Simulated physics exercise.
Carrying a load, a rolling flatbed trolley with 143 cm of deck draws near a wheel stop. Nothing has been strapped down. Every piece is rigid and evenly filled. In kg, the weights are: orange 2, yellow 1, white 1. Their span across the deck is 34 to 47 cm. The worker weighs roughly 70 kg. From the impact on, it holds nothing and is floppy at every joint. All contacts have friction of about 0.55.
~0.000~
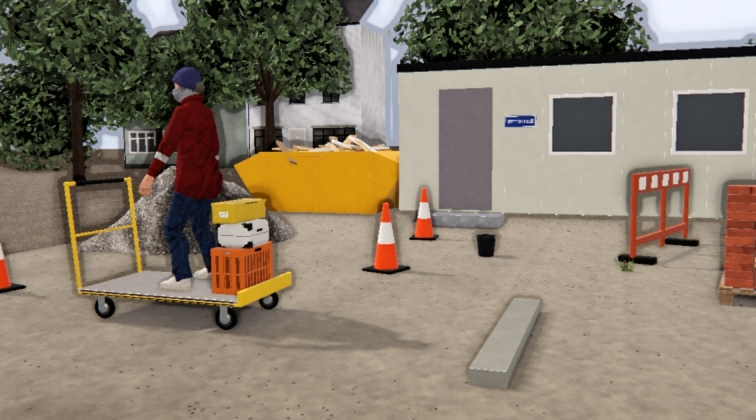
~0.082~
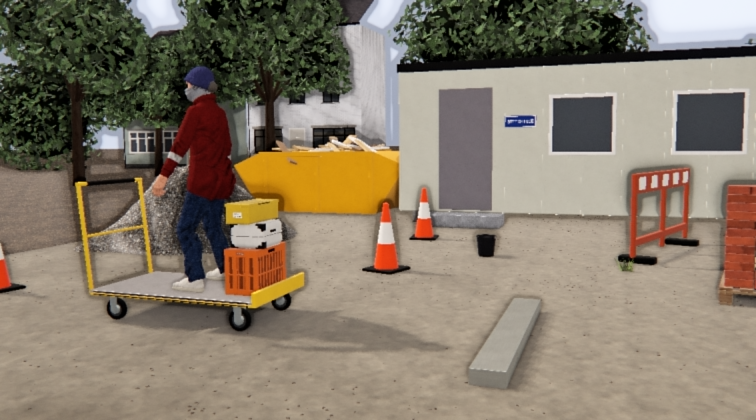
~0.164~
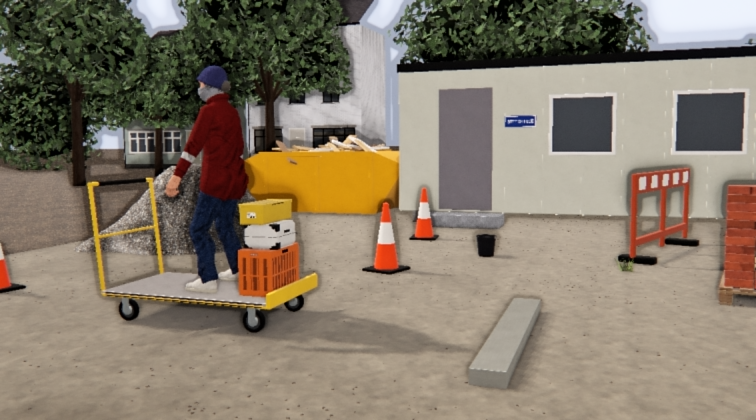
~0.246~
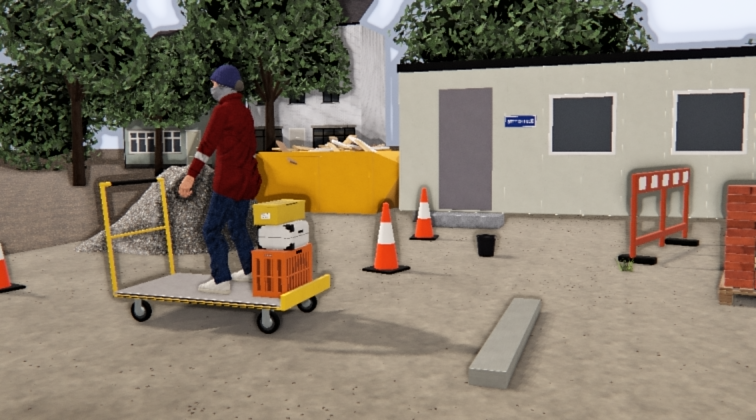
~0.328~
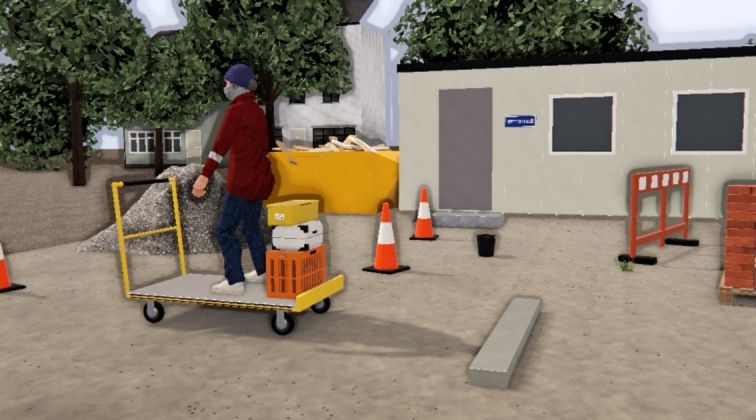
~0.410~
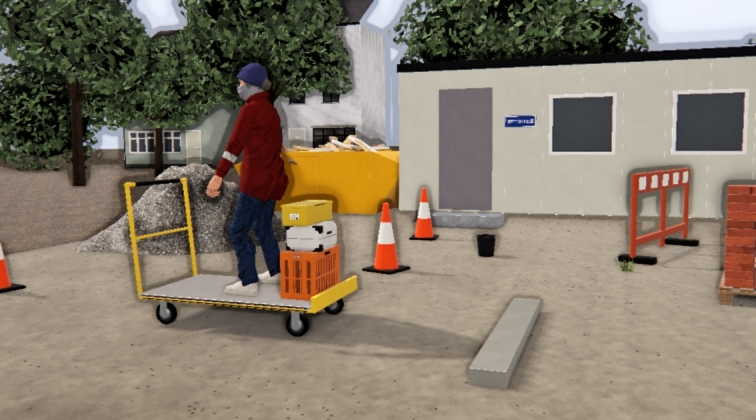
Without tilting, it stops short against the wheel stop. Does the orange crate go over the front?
Result: Off the deck.
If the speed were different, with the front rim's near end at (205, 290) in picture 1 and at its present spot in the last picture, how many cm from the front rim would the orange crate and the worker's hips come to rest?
In that case orange 40 past, hips 80 past.
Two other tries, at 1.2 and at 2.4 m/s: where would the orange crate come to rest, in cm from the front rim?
Roughly 60 cm past the front rim in the first try and 30 cm past in the second.
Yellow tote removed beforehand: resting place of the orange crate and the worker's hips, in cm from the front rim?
Then orange 10 past, hips 20 past.
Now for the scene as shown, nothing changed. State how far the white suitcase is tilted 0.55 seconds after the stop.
About 10° from upright.
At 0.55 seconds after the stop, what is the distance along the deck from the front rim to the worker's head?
Position: Around 20 cm past the rim.
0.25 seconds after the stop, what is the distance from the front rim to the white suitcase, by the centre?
Past the rim, near 0 cm.
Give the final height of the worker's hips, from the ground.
Hip height: Approx. 10 cm.
The wheels strike at 1.30 s.
After 1.85 s the orange crate is 17 cm behind the rim, tilted 5°, near (484, 279) in the last picture's view.
After 2.30 s the orange crate is 4 cm behind the rim, tilted 80°, near (504, 278) in the last picture's view.
At the end, 5.3 s, past the rim, orange crate, yellow tote, white suitcase and the worker's hips; nothing is left behind it.
